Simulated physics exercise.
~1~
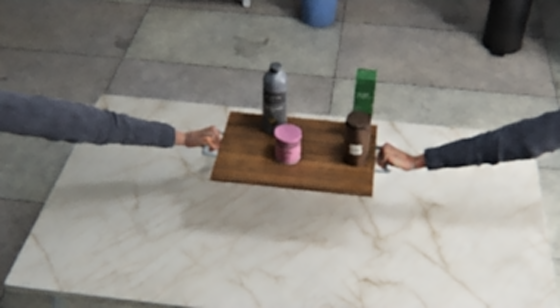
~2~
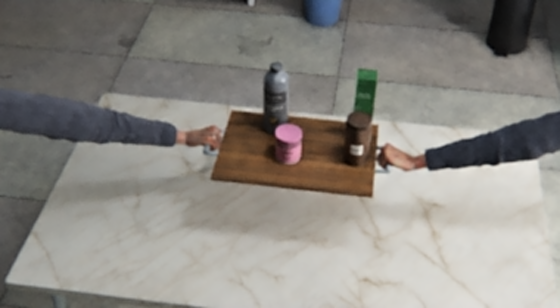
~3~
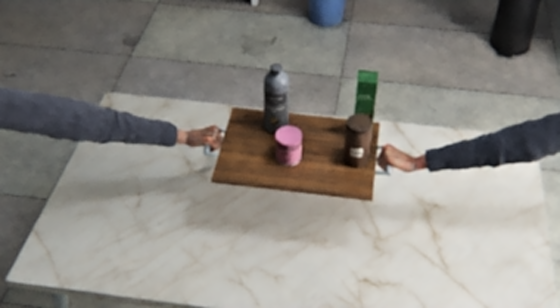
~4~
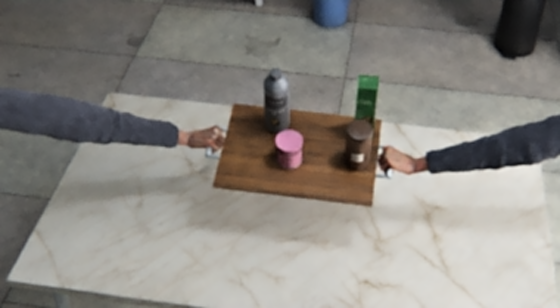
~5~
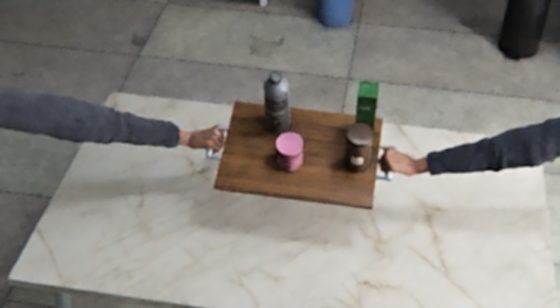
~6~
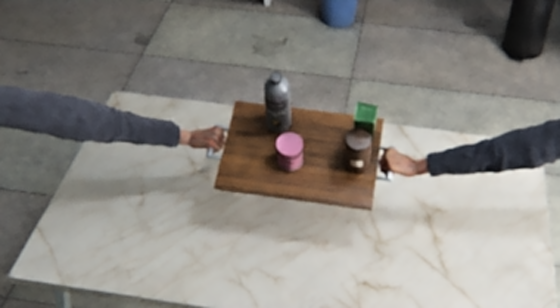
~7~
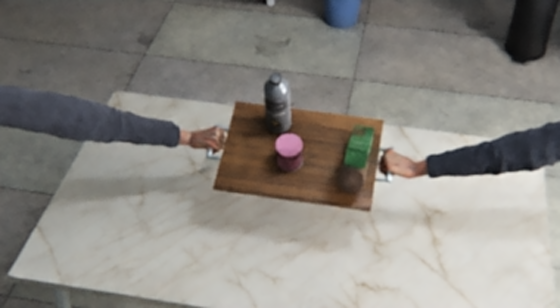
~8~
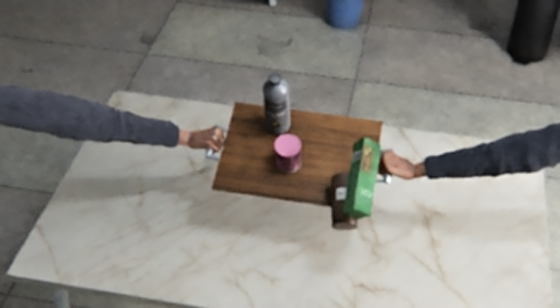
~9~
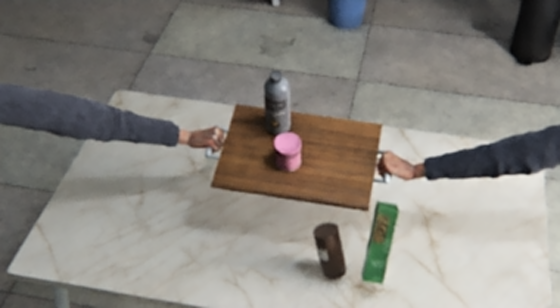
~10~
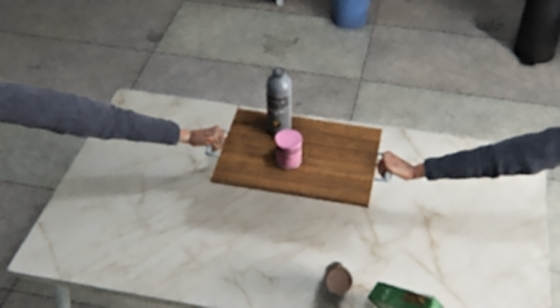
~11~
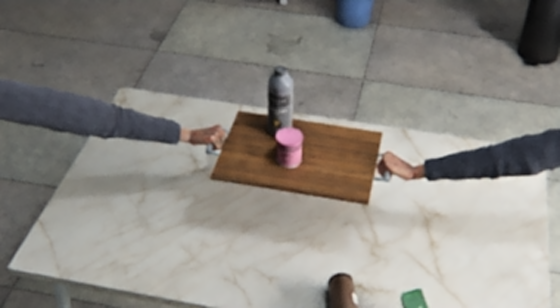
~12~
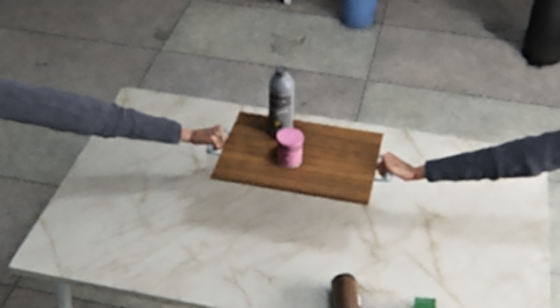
Above a marble table, two hands tip a tray, dropping a brown jar and green carton.
